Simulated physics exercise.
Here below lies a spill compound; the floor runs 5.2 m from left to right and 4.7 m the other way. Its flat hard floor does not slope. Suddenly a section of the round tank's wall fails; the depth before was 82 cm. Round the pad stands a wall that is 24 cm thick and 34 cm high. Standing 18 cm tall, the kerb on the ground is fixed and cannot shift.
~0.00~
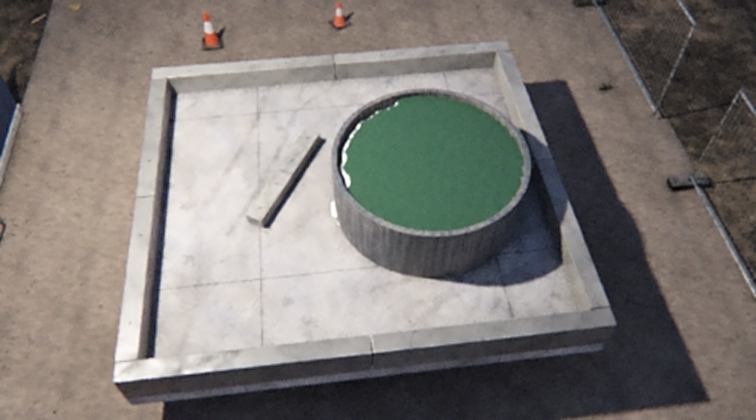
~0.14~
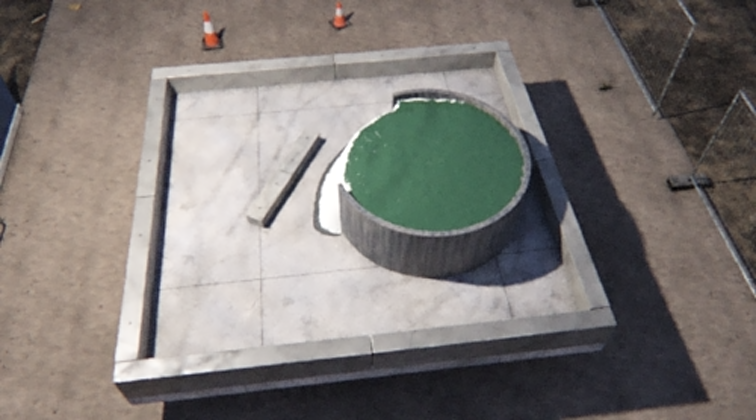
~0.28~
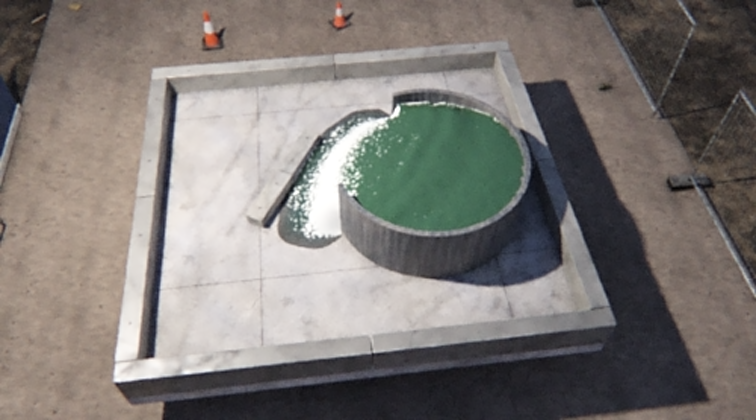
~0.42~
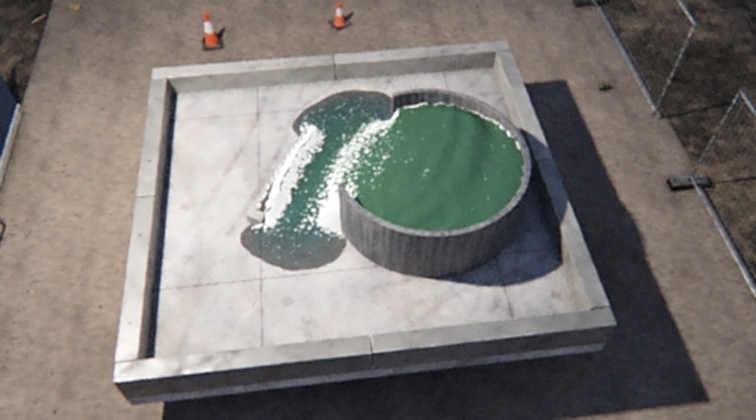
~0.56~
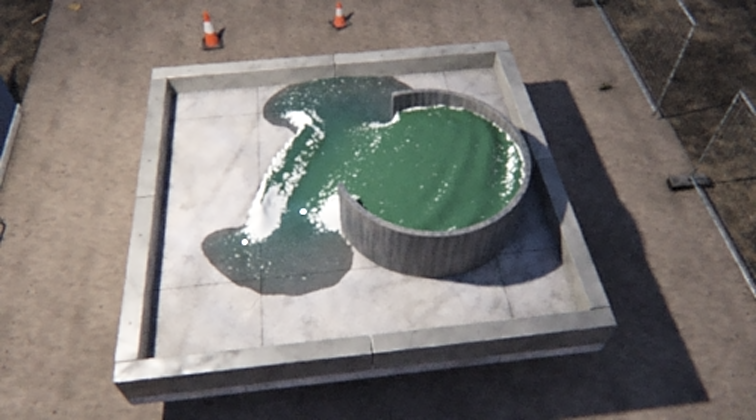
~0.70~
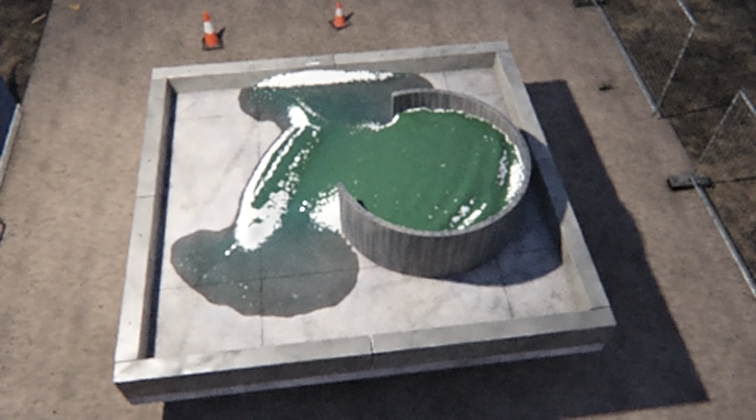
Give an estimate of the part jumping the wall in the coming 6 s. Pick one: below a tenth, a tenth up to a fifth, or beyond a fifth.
Below a tenth.
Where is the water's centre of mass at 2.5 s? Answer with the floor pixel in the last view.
Roughly (309, 178).
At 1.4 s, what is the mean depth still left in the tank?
About 45 centimetres on average.
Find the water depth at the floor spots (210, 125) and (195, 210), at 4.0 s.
You'd measure 17 cm at the first place and 16 cm at the other.
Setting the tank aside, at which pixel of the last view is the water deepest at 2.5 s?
In the final picture, near (173, 94).
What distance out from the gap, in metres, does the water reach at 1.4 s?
Around 3.8 metres.
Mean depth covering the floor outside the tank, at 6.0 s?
Reading: Close to 15 cm.
After 1.1 s water covers 45 % of the floor and is deepest (49 cm) near (300, 84); 0 % is over the wall.
After 1.4 s water covers 55 % of the floor and is deepest (52 cm) near (288, 85); 0 % is over the wall.
After 2.5 s water covers 65 % of the floor and is deepest (49 cm) near (173, 94); 3 % is over the wall.
After 4.0 s water covers 85 % of the floor and is deepest (28 cm) near (227, 362); 5 % is over the wall.
After 6.0 s water covers 85 % of the floor and is deepest (39 cm) near (539, 216); 5 % is over the wall.
